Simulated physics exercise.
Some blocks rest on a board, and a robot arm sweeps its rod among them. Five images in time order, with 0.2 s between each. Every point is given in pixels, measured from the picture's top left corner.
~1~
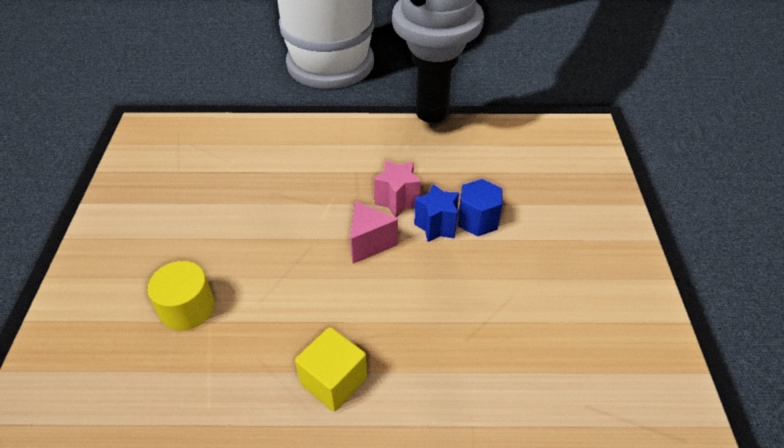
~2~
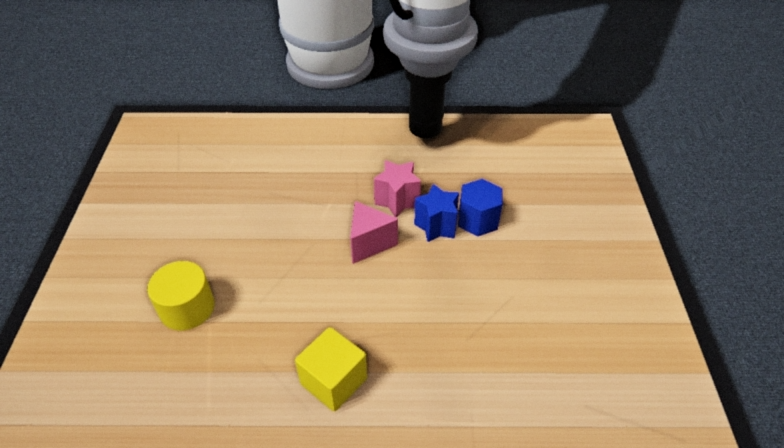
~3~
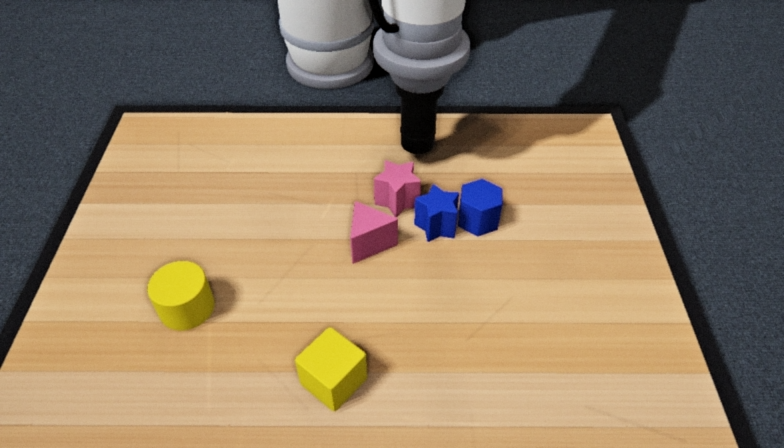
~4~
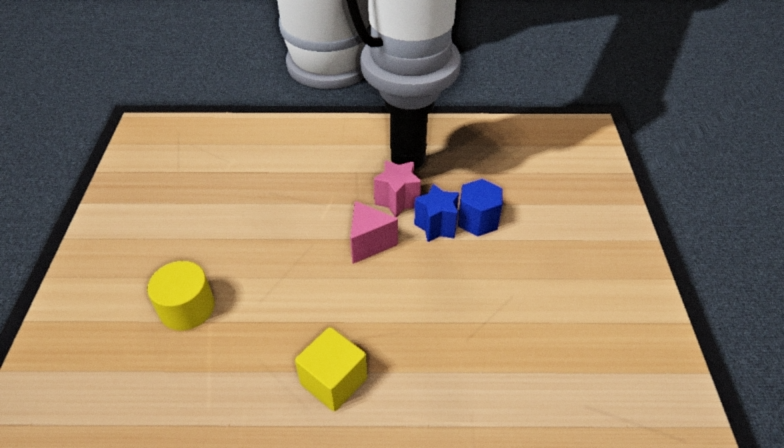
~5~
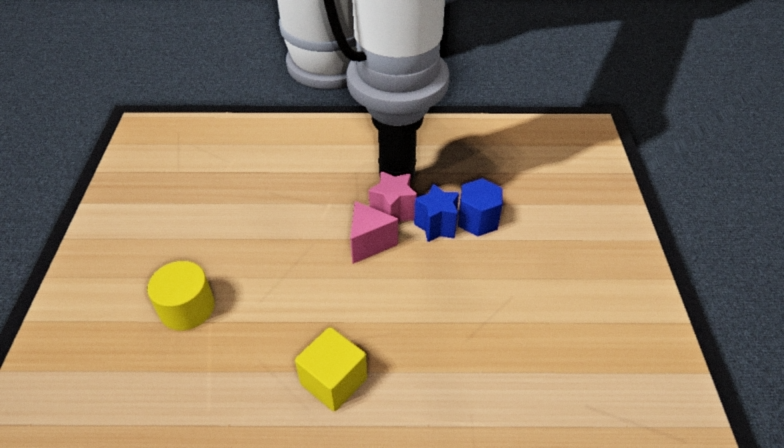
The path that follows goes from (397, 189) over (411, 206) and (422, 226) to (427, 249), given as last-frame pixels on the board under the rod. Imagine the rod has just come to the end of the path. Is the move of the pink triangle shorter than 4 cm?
I expect so.
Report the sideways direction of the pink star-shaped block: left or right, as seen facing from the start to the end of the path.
My answer: Right.
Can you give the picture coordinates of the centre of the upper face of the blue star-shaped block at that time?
Most likely (466, 225).
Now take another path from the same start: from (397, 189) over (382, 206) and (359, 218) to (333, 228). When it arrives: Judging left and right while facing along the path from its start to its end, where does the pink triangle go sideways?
The pink triangle is shifted sideways to the left, facing along the path from start to end.
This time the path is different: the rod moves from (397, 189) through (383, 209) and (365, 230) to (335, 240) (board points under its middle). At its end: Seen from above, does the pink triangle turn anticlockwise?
Yes
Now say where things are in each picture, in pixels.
The first picture shows rod's lower end at (432, 114); pink triangle at (368, 219); pink star-shaped block at (398, 174); blue star-shaped block at (439, 200); blue hexagonal block at (482, 194).
The second picture shows rod at (425, 129); blocks still.
The third picture shows rod at (418, 144); blocks still.
The fourth picture shows rod at (408, 160); blocks still.
The fifth picture shows rod at (397, 175); pink triangle at (368, 219); pink star-shaped block at (393, 186); blue star-shaped block at (439, 200); blue hexagonal block at (482, 194).
The first path, step by step. Halfway along, rod at (419, 204); pink triangle at (365, 226), turned 35° clockwise; pink star-shaped block at (399, 212), turned 30° clockwise; blue star-shaped block at (448, 208); blue hexagonal block at (487, 195).
At the end, rod at (428, 236); pink triangle at (358, 234), turned 65° clockwise; pink star-shaped block at (396, 236), turned 55° clockwise; blue star-shaped block at (466, 225), turned 40° anticlockwise; blue hexagonal block at (491, 197), turned 25° anticlockwise.
